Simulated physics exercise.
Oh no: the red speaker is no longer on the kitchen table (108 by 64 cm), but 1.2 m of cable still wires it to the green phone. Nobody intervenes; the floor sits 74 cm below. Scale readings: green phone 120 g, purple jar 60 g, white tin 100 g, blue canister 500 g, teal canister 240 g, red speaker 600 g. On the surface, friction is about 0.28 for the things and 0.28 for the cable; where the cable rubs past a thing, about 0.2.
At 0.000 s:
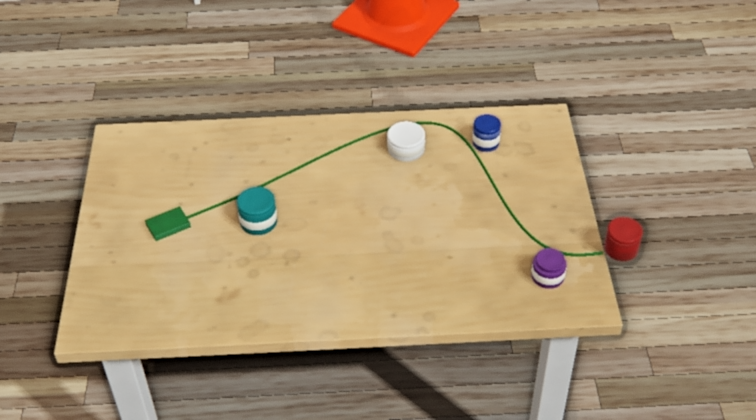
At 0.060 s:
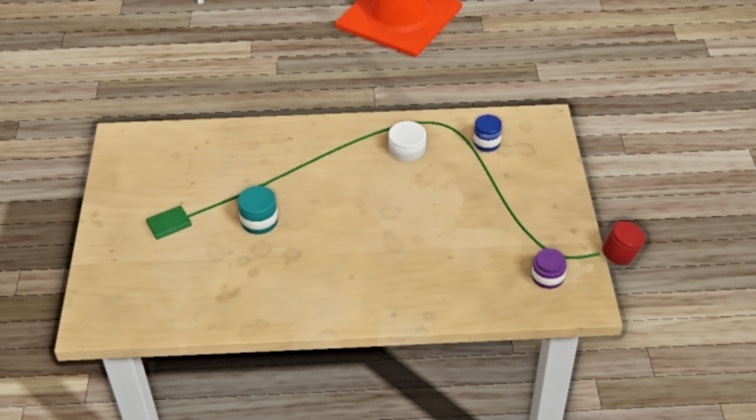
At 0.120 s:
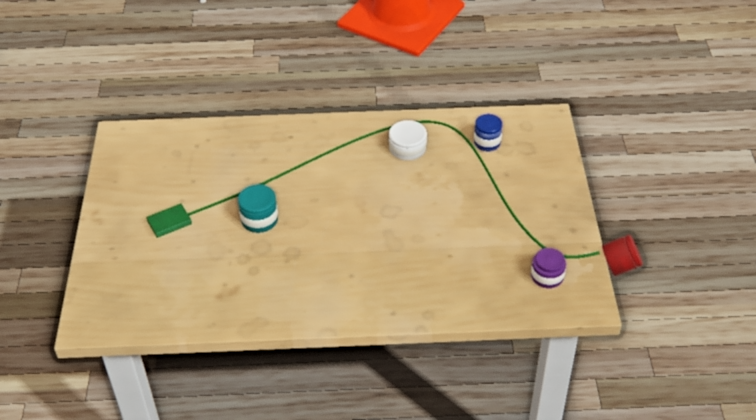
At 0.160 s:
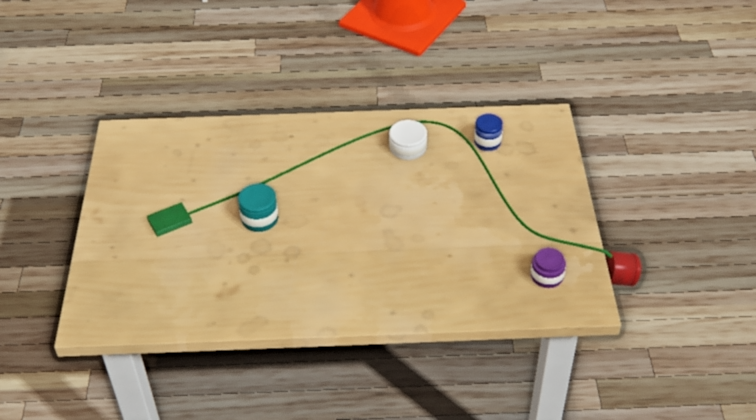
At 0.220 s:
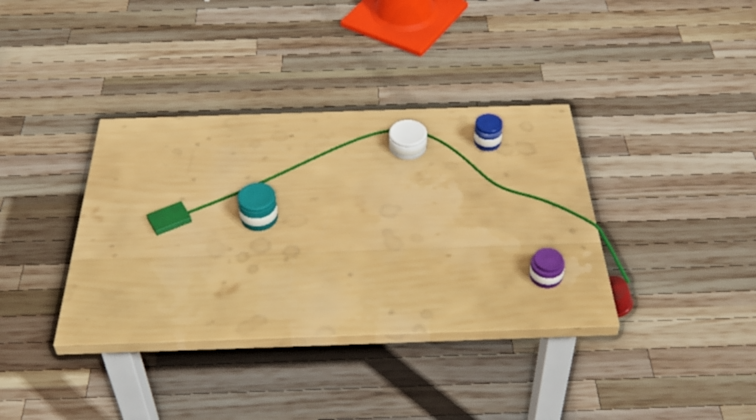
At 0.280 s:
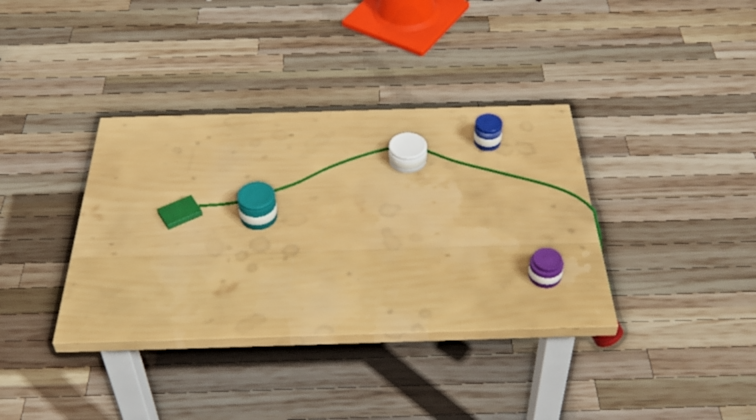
On a wooden table, a green cable shifts as a red object drops beyond the right edge.
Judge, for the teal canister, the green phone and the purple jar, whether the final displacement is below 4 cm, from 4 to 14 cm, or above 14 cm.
In order: Teal canister: Slight move or none; green phone: Big move; purple jar: Slight move or none.
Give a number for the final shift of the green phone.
The green phone - off the top.
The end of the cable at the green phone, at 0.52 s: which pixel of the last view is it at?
(416, 177) or thereabouts.
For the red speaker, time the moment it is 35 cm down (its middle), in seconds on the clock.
Around 0.34 seconds on the clock.
At 0.5 s, the cable's tail end at (416, 177); green phone 50 cm off its start, teal canister 2 cm off its start, white tin 42 cm off its start.
At 0.7 s, the cable has left the top; green phone over the edge, teal canister 2 cm off its start, white tin over the edge.
At 1.0 s, the cable has left the top; green phone over the edge, teal canister 2 cm off its start at (263, 197), white tin over the edge.
At 1.2 s, the cable has left the top; green phone over the edge, teal canister 2 cm off its start, white tin over the edge.
At 2.4 s, the cable has left the top; green phone over the edge, teal canister 2 cm off its start at (263, 197), purple jar 0 cm off its start at (547, 258), white tin over the edge.
